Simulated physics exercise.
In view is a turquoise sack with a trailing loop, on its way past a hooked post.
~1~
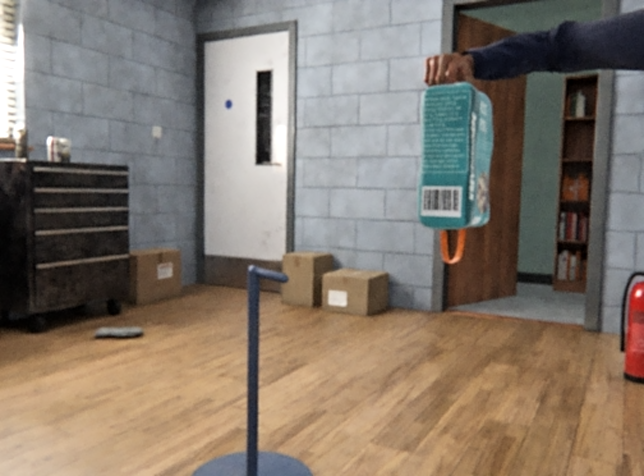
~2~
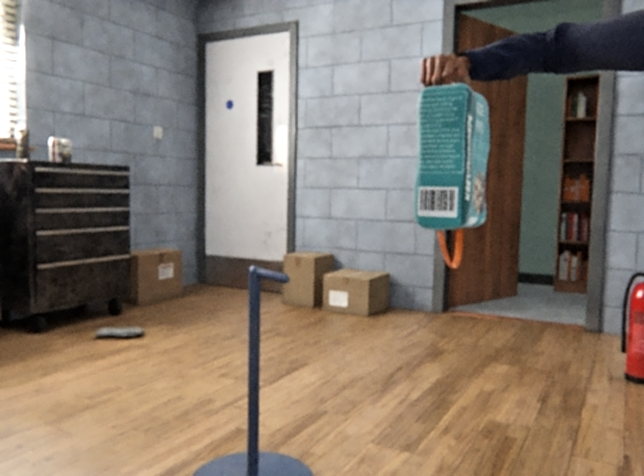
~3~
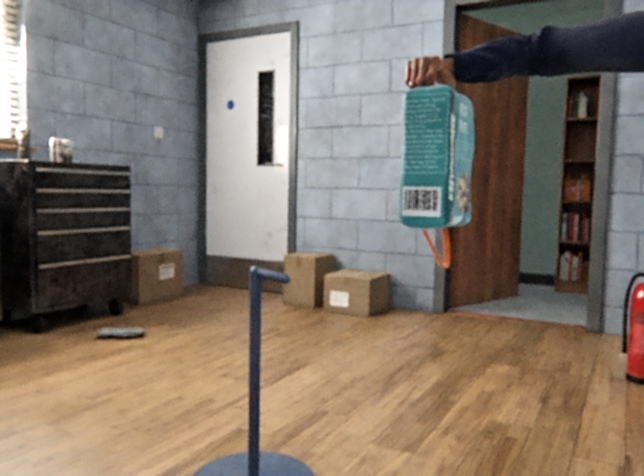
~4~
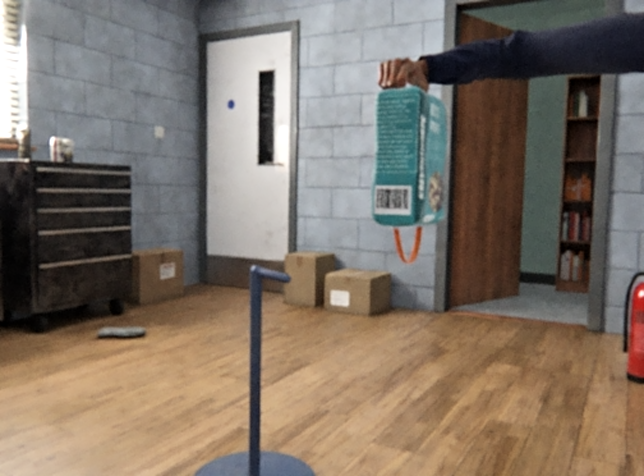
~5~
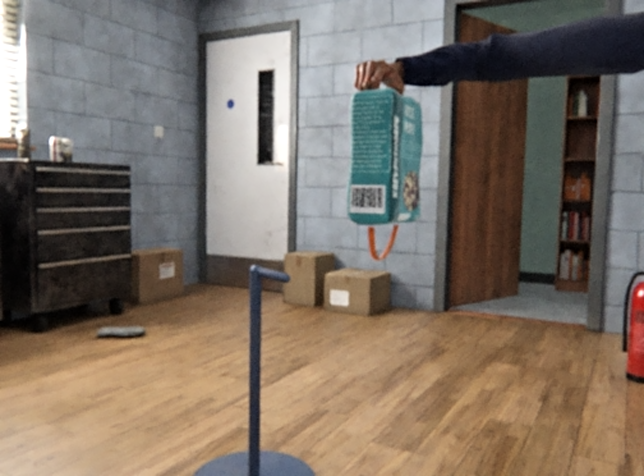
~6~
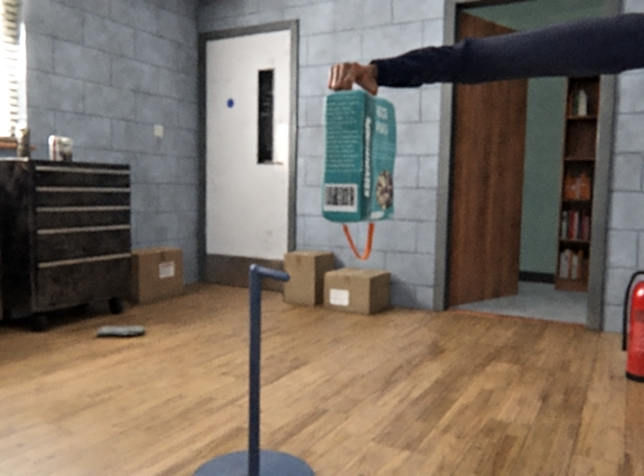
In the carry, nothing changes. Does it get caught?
No.
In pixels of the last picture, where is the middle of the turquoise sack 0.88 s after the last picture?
It should be centred somewhere close to (237, 160).
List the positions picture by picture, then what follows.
In the first frame, turquoise sack (456, 160); hook tip (284, 279).
In the second frame, turquoise sack (453, 160); bottom of the loop (454, 266).
In the third frame, turquoise sack (438, 161).
In the fourth frame, turquoise sack (411, 160); bottom of the loop (409, 262).
In the fifth frame, turquoise sack (386, 160).
In the sixth frame, turquoise sack (360, 160); bottom of the loop (364, 259); hook tip (286, 278); hook points towards it, loop hangs above the hook.
Then, 0.34 s after the last picture, sack nearing the post near (309, 160).
Then, 0.88 s after the last picture, sack over the post near (237, 161).
Then, 1.46 s after the last picture, sack past the post near (170, 161).
At rest, sack past the post near (160, 161). The turquoise sack goes by freely.
